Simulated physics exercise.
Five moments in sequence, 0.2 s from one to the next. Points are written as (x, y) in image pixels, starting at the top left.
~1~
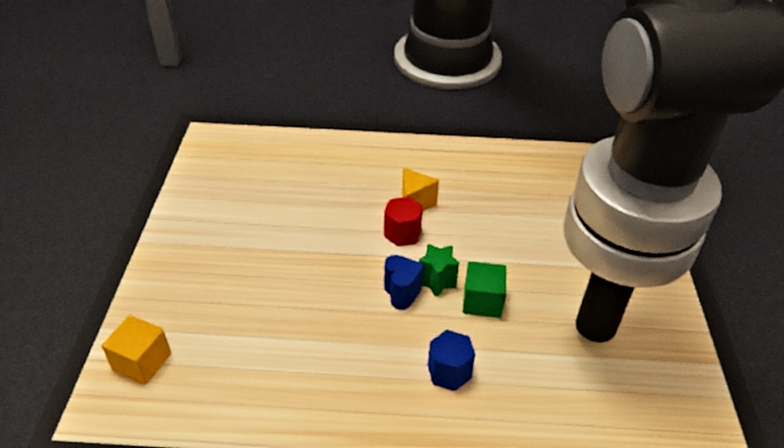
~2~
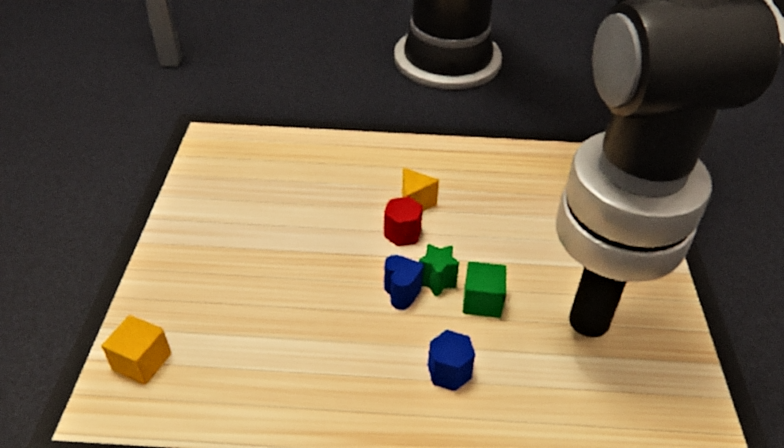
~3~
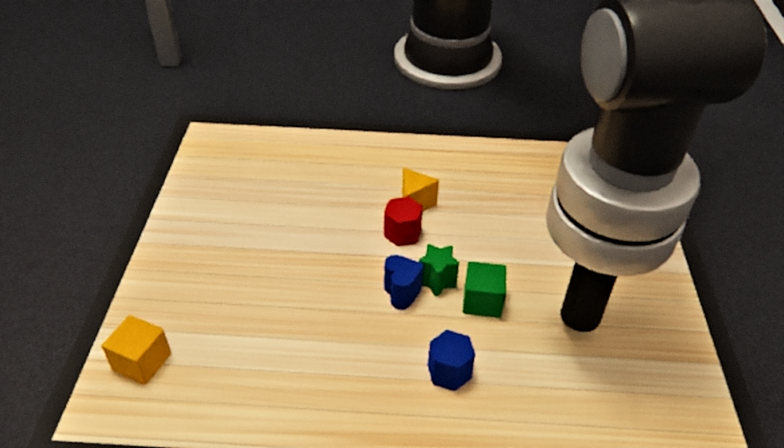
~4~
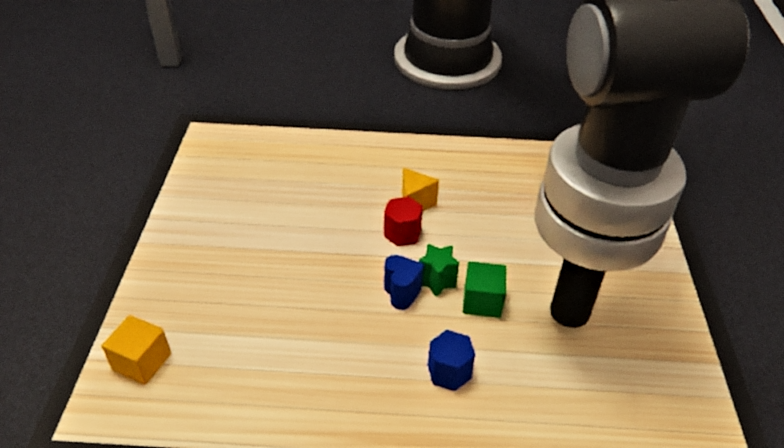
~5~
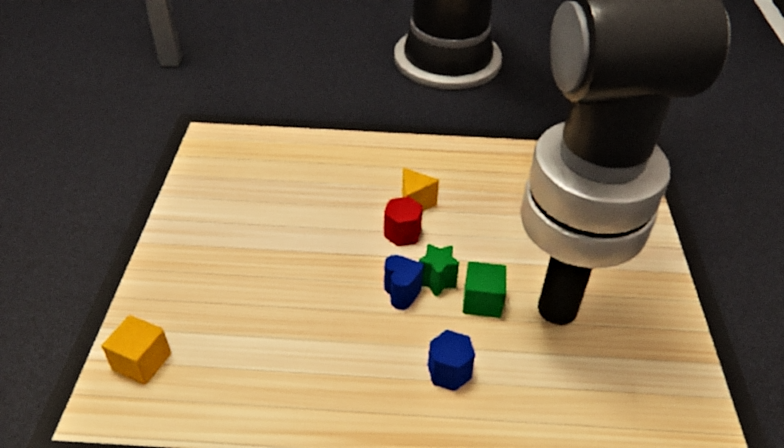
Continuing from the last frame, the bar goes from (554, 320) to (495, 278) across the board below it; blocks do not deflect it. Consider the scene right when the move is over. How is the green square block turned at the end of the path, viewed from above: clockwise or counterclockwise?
The twist is anticlockwise.
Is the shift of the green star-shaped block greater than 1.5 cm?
No.
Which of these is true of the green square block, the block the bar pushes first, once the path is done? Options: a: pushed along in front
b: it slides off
b.
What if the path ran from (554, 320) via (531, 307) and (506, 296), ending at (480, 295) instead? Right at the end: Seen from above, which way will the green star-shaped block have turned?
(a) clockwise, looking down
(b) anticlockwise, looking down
The correct letter is a.
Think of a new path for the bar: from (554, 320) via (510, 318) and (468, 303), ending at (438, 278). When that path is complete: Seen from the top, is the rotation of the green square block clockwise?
The answer is yes.
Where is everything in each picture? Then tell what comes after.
The first frame shows lower end of the bar (596, 326), tops of blocks, blue heart (403, 269), green star-shaped block (440, 257), green square block (487, 277).
The second frame shows bar (589, 322), blocks as before.
The third frame shows bar (580, 317), blocks as before.
The fourth frame shows bar (570, 312), blocks as before.
The fifth frame shows bar (557, 310), blue heart (403, 269), green star-shaped block (440, 257), green square block (487, 277).
On the path given first. Halfway along, bar (526, 288); nothing pushed yet.
At the end, bar (497, 267); blue heart not moved; green star-shaped block (433, 256), turned 15° clockwise; green square block (473, 273), turned 40° anticlockwise.
